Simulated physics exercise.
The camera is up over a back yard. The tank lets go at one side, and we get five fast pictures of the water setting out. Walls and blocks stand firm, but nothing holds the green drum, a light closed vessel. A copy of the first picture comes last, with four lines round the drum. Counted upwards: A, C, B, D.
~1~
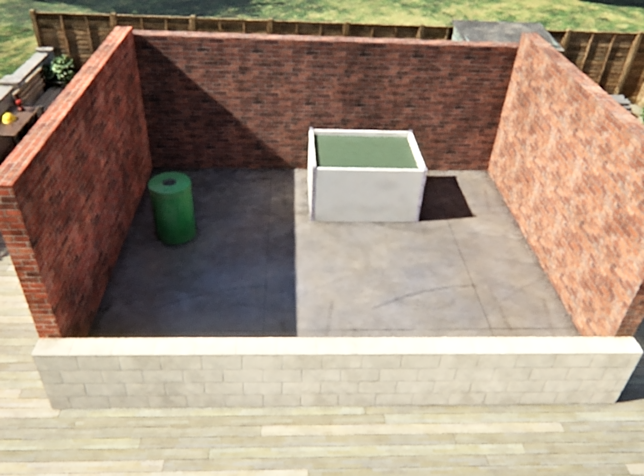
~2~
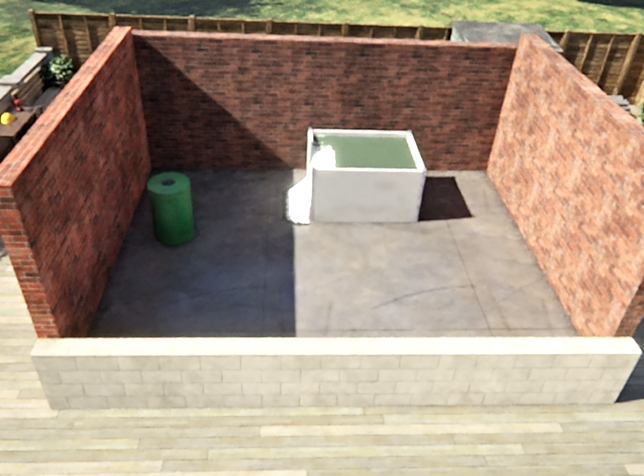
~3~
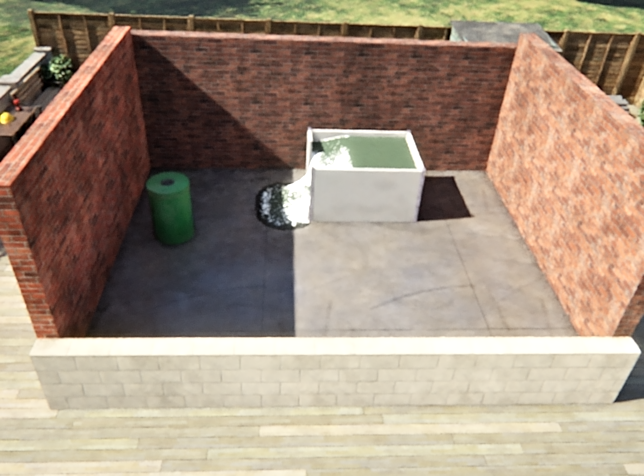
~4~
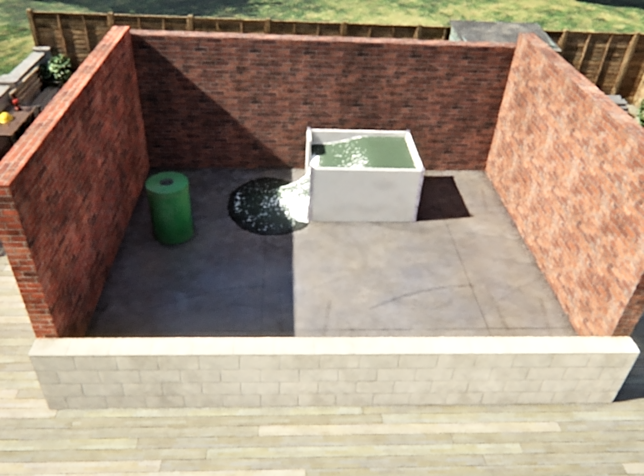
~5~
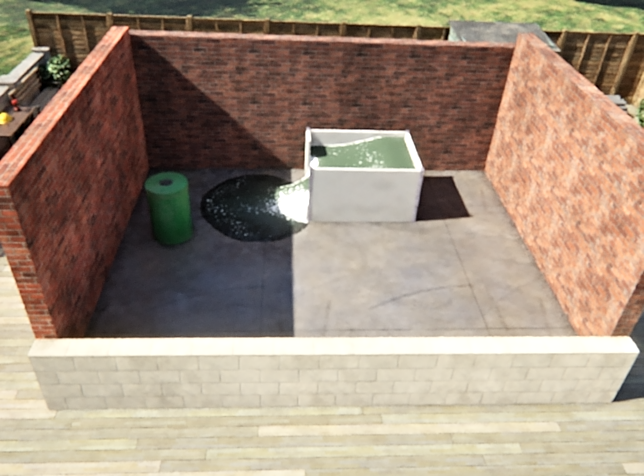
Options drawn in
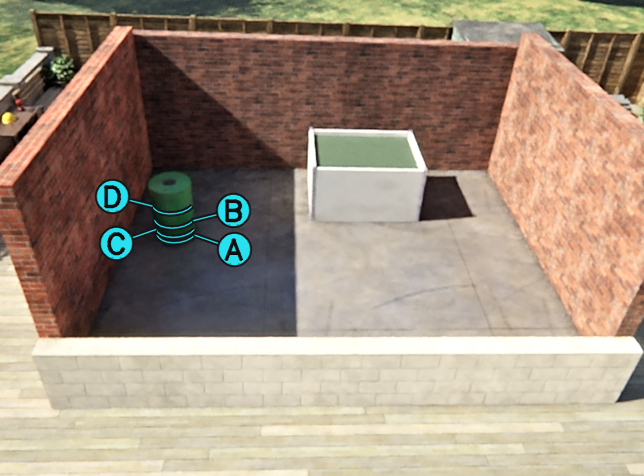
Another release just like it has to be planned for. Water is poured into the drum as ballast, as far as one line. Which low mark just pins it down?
I would pick level D.
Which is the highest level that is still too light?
That would be B.
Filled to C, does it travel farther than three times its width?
Yes.
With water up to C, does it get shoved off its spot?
Yes, it does.
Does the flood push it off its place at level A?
Yes.
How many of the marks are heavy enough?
One of them.
In cyan, A at (173, 242); B at (171, 228); C at (172, 237); D at (169, 213); from the bottom up A, C, B, D.
With A, it is pushed about 9 times its own width away.
With B, it is pushed about its own width away.
With C, it is pushed about 5 times its own width away.
With D, it does not move.
